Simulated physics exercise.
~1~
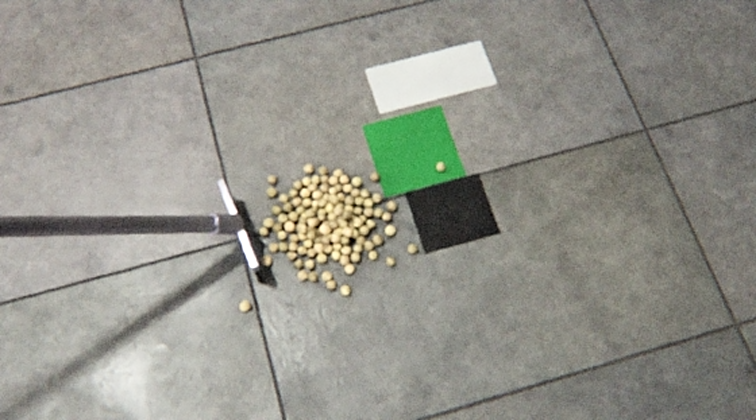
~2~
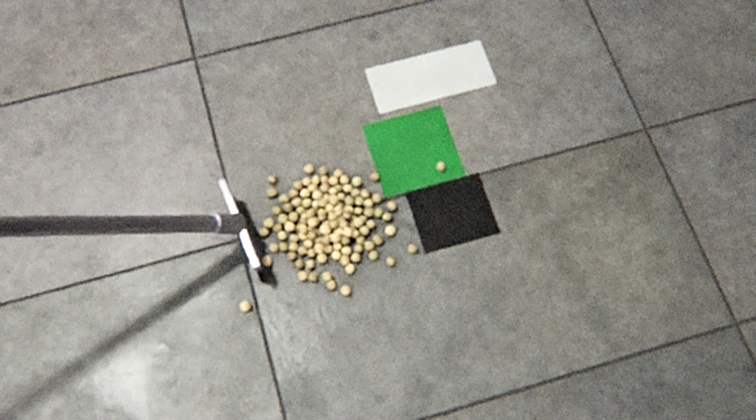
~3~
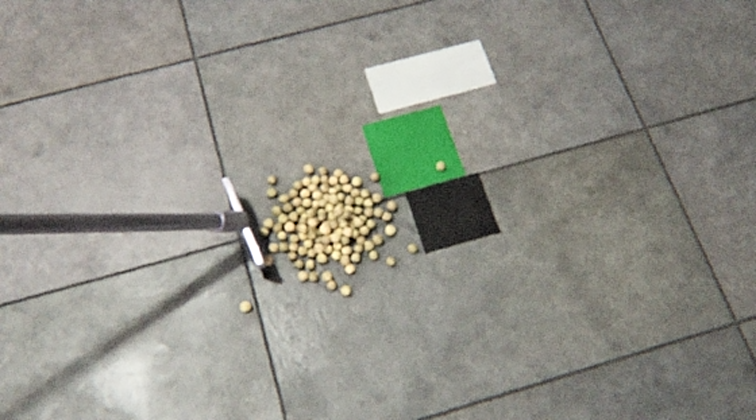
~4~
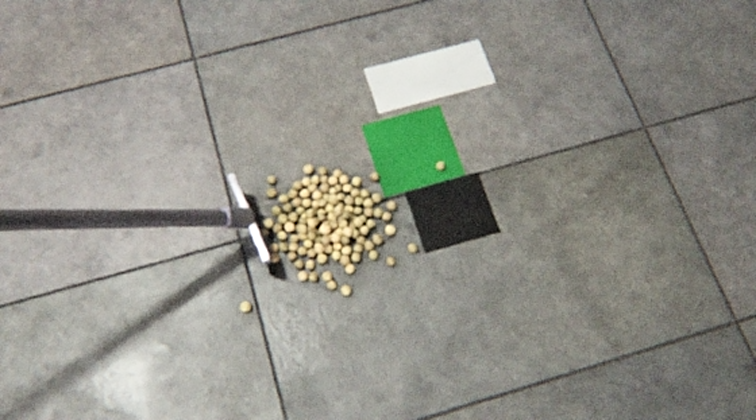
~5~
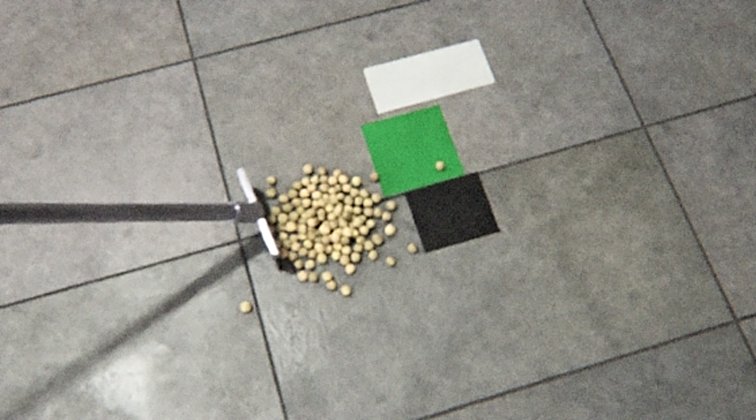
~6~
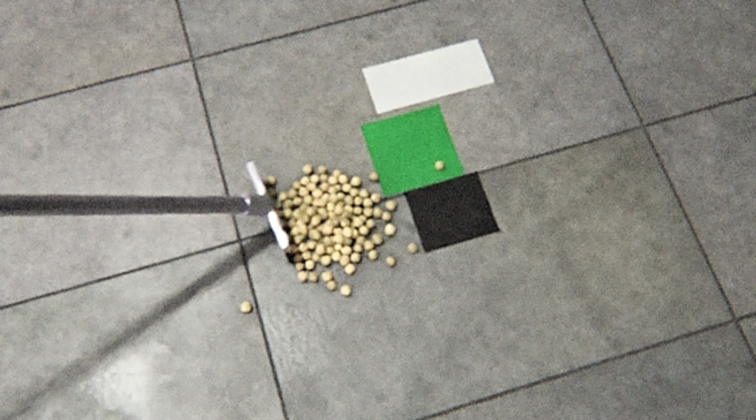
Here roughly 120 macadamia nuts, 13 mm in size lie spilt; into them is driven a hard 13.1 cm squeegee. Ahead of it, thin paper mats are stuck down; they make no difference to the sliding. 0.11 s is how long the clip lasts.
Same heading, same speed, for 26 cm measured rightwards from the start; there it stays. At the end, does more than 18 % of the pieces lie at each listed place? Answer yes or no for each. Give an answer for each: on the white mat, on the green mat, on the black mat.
White mat: No. Green mat: No. Black mat: No.
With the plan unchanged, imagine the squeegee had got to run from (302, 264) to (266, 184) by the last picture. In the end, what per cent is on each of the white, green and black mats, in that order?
In percent: White mat 5, green mat 5, and black mat 0.
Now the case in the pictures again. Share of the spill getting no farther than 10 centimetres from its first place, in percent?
My estimate is near 30 per cent.
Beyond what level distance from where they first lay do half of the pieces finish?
That comes to roughly 26 cm.
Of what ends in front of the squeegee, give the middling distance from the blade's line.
Roughly 19 cm ahead of the line.
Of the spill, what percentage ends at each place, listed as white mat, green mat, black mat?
So the white mat ends up with 0 percent, the green mat with 0 percent, and the black mat with 10 percent.
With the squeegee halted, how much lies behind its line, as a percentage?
I'd put it close to 40 per cent.
Then, 0.18 s after the last picture, squeegee 20 cm from its start, spill 23 cm wide; black mat 5 %, green mat 35 %, off the mats 60 %.
Then, 0.37 s after the last picture, squeegee 28 cm from its start, spill 32 cm wide; black mat 15 %, green mat 10 %, white mat 10 %, off the mats 65 %.
Then, 0.53 s after the last picture, squeegee 28 cm from its start, spill 36 cm wide; black mat 10 %, white mat 10 %, off the mats 80 %.
In the end, black mat 10 %, green mat 0 %, white mat 0 %, off the mats 90 %.
